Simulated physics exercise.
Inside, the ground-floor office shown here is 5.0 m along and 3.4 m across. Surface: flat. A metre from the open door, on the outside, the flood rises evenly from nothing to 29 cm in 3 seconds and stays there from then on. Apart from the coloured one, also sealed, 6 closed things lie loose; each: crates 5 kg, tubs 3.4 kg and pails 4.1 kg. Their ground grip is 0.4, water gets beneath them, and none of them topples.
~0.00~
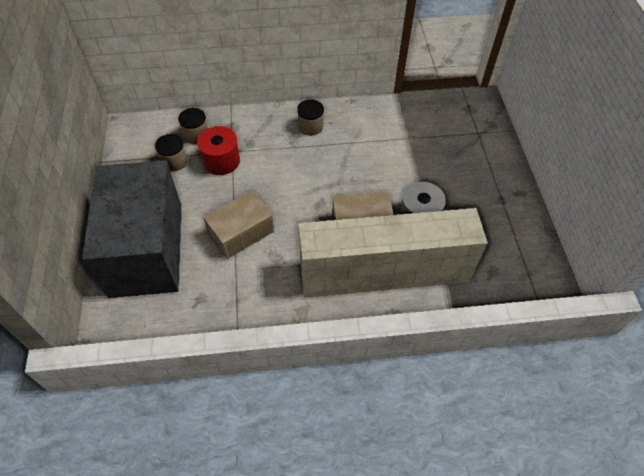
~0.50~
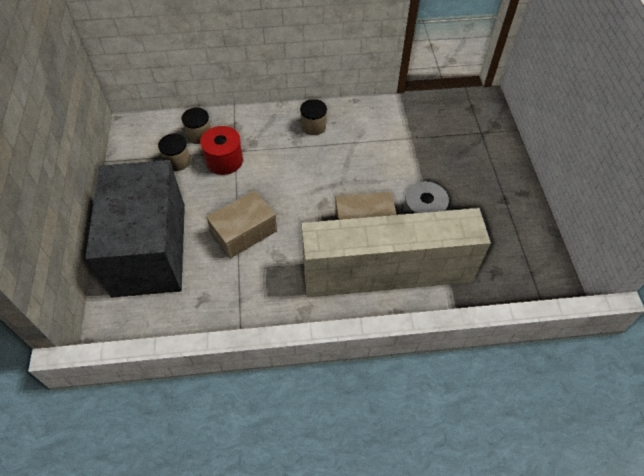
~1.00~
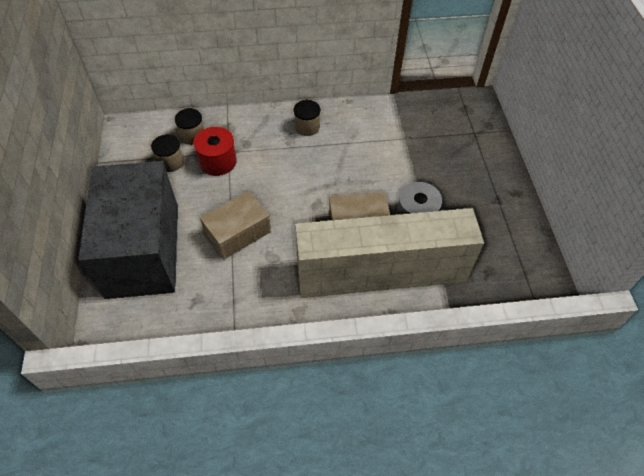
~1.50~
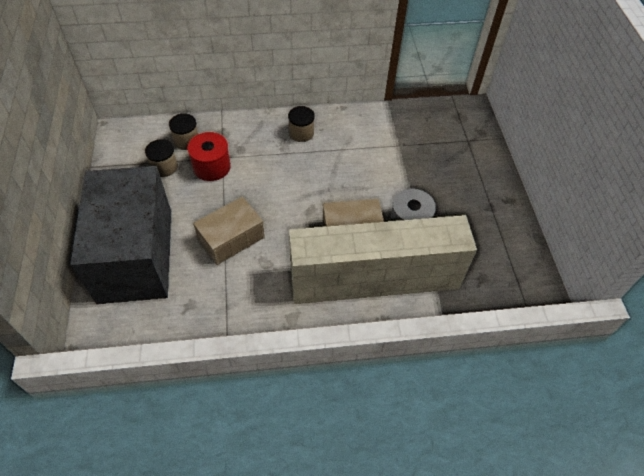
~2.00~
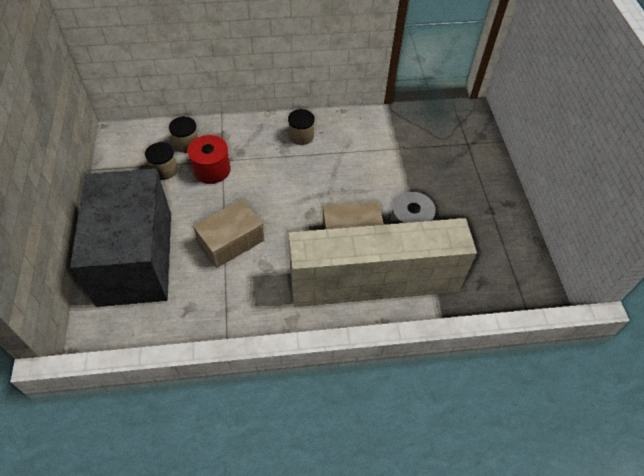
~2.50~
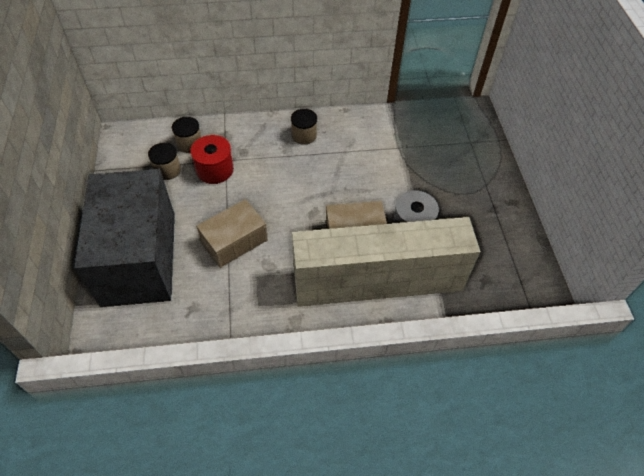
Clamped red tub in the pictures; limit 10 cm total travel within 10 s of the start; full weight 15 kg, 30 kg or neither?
30 kg.
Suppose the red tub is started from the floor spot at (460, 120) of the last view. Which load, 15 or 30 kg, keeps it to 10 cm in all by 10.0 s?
Note: None OK.
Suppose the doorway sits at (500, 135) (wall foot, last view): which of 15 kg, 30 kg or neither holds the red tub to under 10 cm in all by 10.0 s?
Under that change no listed mass suffices.
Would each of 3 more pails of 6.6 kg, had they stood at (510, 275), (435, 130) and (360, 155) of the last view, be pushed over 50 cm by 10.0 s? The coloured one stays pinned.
First: Beyond the limit; second: Beyond the limit; third: Inside the limit.
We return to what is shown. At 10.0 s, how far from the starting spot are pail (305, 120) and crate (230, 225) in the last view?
They sit 10 cm and 200 cm away, in the order given.
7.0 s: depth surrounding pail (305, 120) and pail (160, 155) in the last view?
Roughly 1 and 3 cm.
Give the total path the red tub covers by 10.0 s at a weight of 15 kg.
Some 20 centimetres of travel in total.
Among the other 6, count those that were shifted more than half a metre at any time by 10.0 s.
I make it 4.
After 3.5 s the red tub would be 0 cm from its start with 15 kg and 0 cm from its start with 30 kg; 0 cm of water round it then.
After 4.5 s the red tub would be 0 cm from its start with 15 kg and 0 cm from its start with 30 kg; 0 cm of water round it then.
After 7.0 s the red tub would be 0 cm from its start with 15 kg and 0 cm from its start with 30 kg; 4 cm of water round it then.
After 10.0 s the red tub would be 19 cm from its start with 15 kg and 0 cm from its start with 30 kg; 10 cm of water round it then.
